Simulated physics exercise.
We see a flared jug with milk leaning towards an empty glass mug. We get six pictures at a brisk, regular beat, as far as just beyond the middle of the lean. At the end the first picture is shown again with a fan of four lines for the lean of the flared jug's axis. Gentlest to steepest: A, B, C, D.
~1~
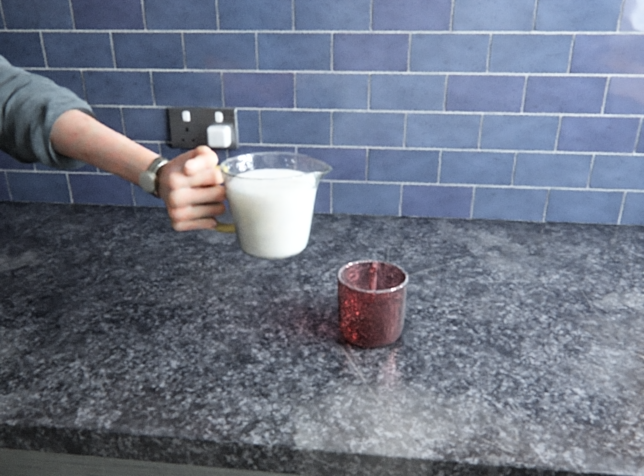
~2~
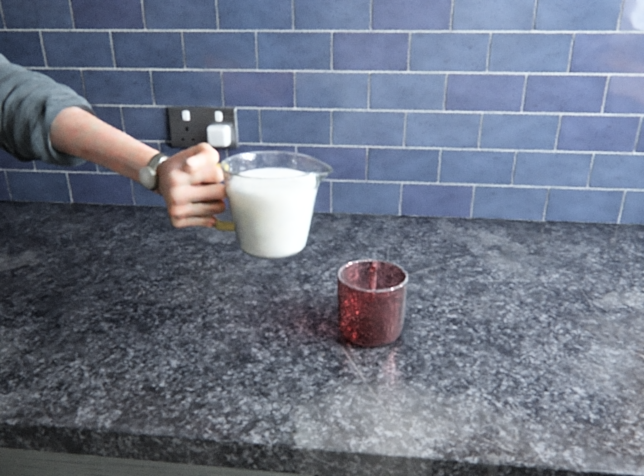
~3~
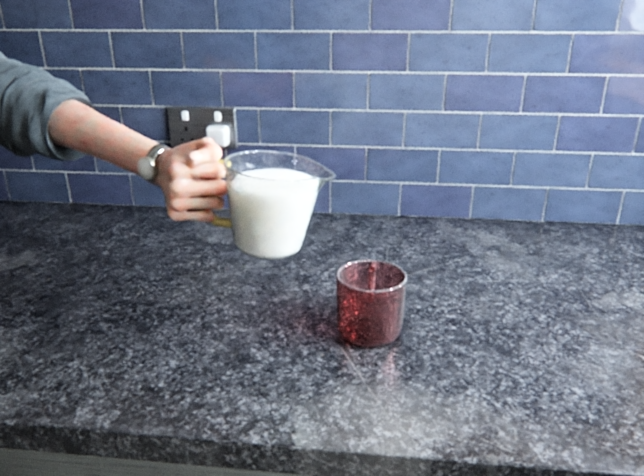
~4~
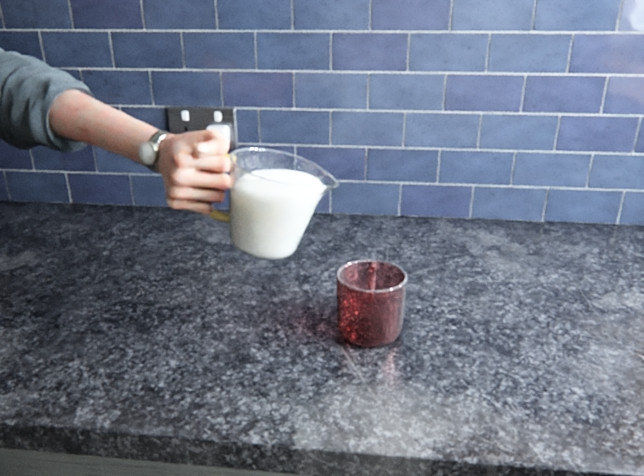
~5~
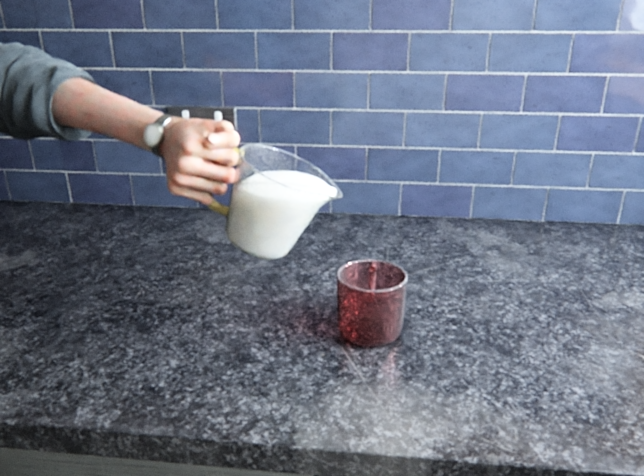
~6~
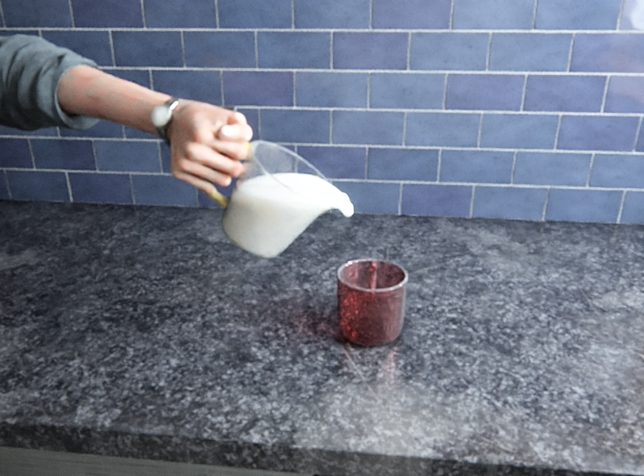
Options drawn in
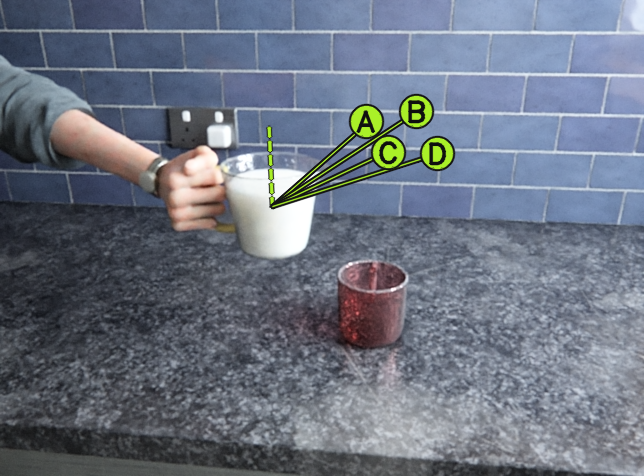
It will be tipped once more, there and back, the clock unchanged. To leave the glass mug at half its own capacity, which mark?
The best tilt is A.
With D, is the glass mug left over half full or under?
Over.
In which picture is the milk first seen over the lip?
Picture 6.
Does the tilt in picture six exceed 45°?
No, it does not.
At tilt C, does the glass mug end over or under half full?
Over half.
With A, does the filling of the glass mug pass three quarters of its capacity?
No, it does not.
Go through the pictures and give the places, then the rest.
Upright, lip at (330, 169); rim of the glass mug round (372, 275); nothing has left yet.
Upright, lip at (331, 170); nothing has left yet.
Tipped about 7°, lip at (334, 176); nothing has left yet.
Tipped about 14°, lip at (337, 185); nothing has left yet.
Tipped about 23°, lip at (341, 195); nothing has left yet.
Tipped about 33°, lip at (342, 206); milk is over the lip, down to (348, 213).
On the marked copy, A at (355, 133); B at (403, 120); C at (372, 159); D at (421, 159).
With A, the glass mug ends with about 49 % of what it can hold.
With B, the glass mug ends with about 66 % of what it can hold.
With C, the glass mug ends with about 84 % of what it can hold.
With D, the glass mug ends with about 95 % of what it can hold; 7 % of the milk is spilt.
